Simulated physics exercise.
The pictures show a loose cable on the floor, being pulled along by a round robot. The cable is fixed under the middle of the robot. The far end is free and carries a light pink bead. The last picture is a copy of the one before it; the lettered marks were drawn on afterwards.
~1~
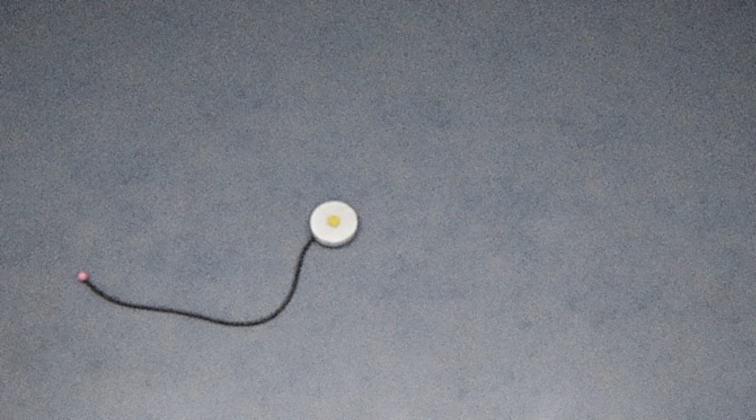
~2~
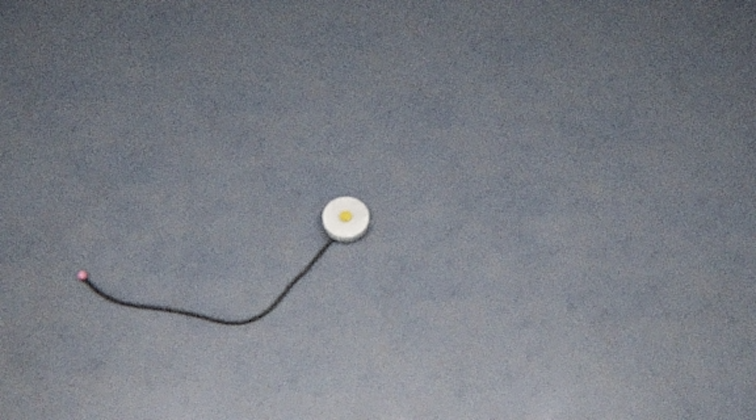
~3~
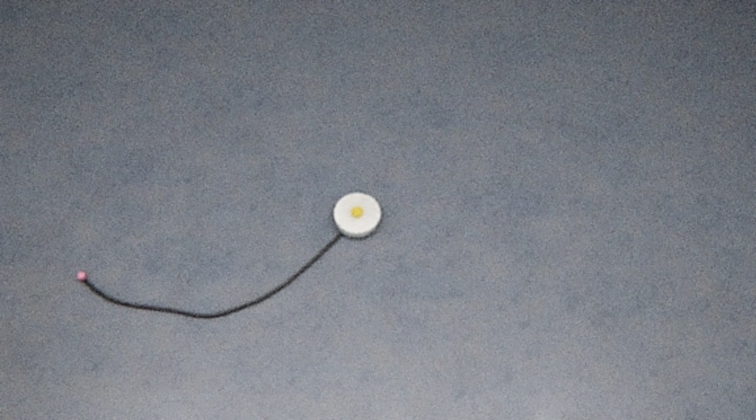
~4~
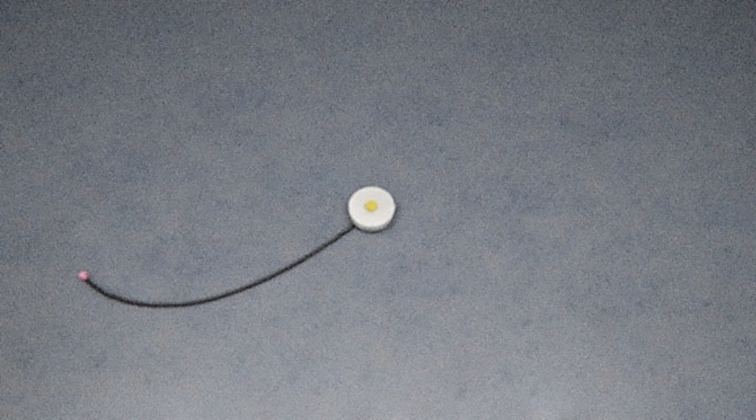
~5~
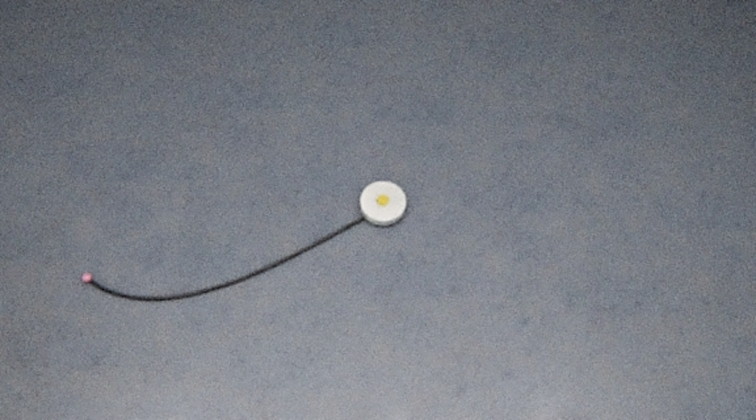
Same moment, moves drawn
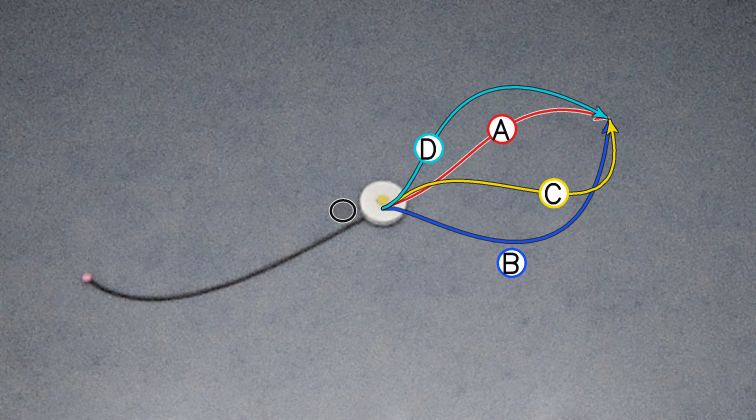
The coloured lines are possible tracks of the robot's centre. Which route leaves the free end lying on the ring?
It should follow A.
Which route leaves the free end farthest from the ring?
That is B.
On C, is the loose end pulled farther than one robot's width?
Yes.
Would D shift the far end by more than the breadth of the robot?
On that route, yes.
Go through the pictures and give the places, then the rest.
Robot (334, 225); free end (82, 276), in the first frame.
Robot (346, 220); free end (82, 276), in the second frame.
Robot (357, 216); free end (81, 276), in the third frame.
Robot (372, 210); free end (83, 276), in the fourth frame.
Robot (383, 204); free end (87, 278), in the fifth frame.
On the marked copy, A from (383, 208) via (491, 137) to (608, 119); B from (383, 208) via (545, 237) to (609, 120); C from (383, 208) via (532, 190) to (610, 121); D from (383, 208) via (468, 101) to (606, 117); the ring at (343, 211).
With A. Early on, robot (466, 154), middle of the cable (332, 224), free end (183, 277).
Further on, robot (541, 108), middle of the cable (416, 175), free end (284, 238).
At the end, robot (611, 115), middle of the cable (472, 153), free end (343, 210); the free end is on the ring.
As for the rest, B leaves the free end at (368, 249); C leaves the free end at (356, 227); D leaves the free end at (339, 191).
